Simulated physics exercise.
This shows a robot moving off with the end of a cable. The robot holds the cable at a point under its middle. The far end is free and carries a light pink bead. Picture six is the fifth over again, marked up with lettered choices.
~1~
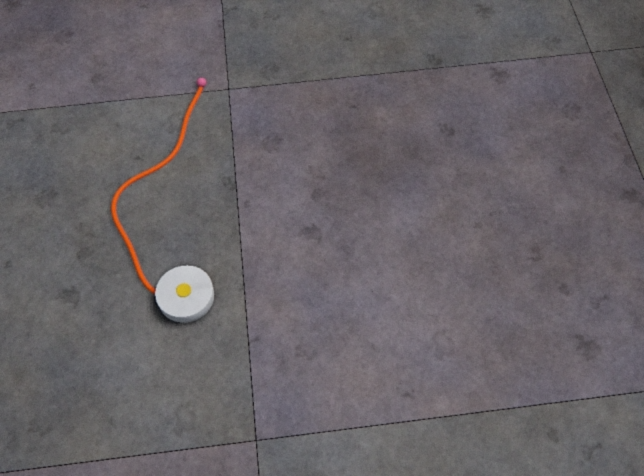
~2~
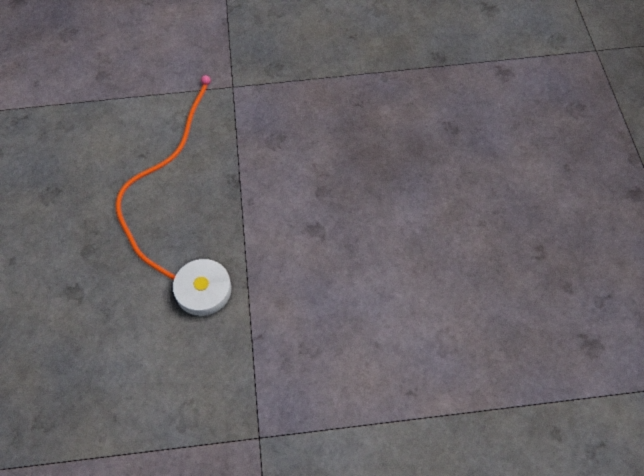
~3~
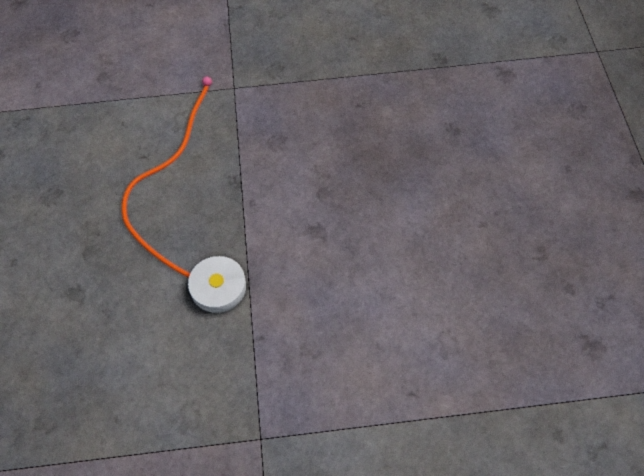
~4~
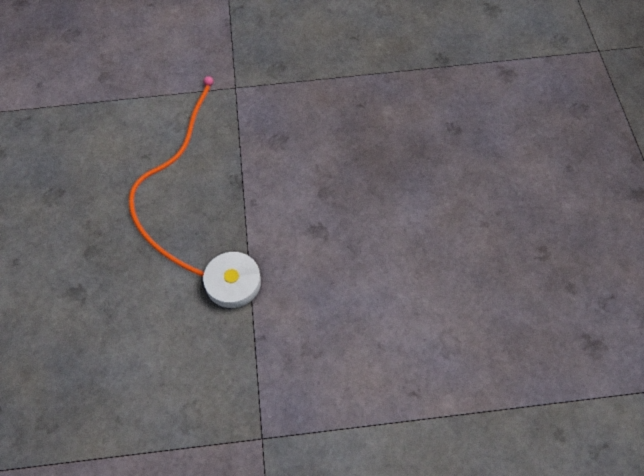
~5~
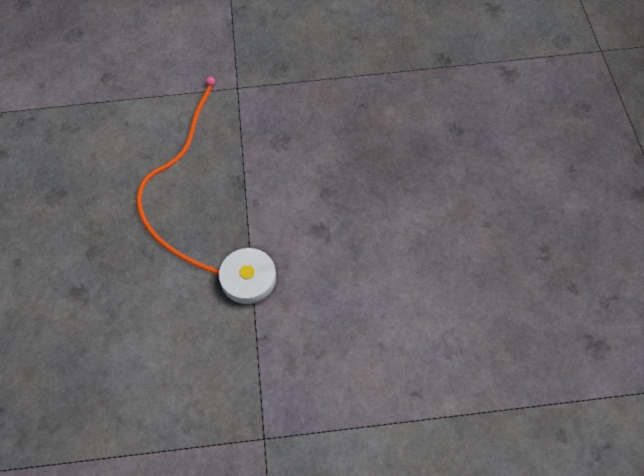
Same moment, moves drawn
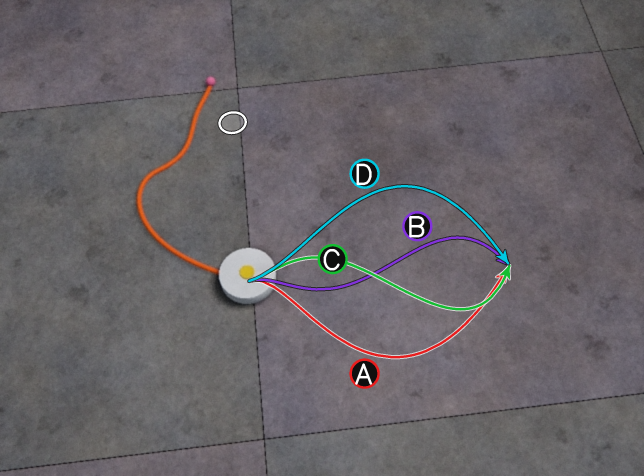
The footage shows a round white robot with a yellow dot on a tiled floor, pulling one end of an orange cable steadily rightward and slightly upward, while the cable's curve shifts and its pink-beaded far end barely moves.
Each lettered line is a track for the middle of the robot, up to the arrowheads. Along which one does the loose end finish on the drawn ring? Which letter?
The end stops on the ring with D.
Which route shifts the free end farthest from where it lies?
That is A.
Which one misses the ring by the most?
A.
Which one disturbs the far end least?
D.
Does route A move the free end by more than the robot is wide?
On that route, yes.
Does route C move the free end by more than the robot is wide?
Yes.
On the marked copy, A from (249, 281) via (391, 357) to (507, 269); B from (249, 281) via (386, 267) to (510, 265); C from (249, 281) via (389, 283) to (510, 265); D from (249, 281) via (379, 191) to (508, 264); the ring at (233, 123).
Taking D. A third of the way, robot (345, 204), middle of the cable (186, 199), free end (211, 82).
Two thirds of the way, robot (453, 197), middle of the cable (292, 169), free end (209, 86).
When it is over, robot (511, 261), middle of the cable (362, 185), free end (231, 121); the free end is on the ring.
As for the rest, A leaves the free end at (221, 165); B leaves the free end at (219, 137); C leaves the free end at (226, 144).
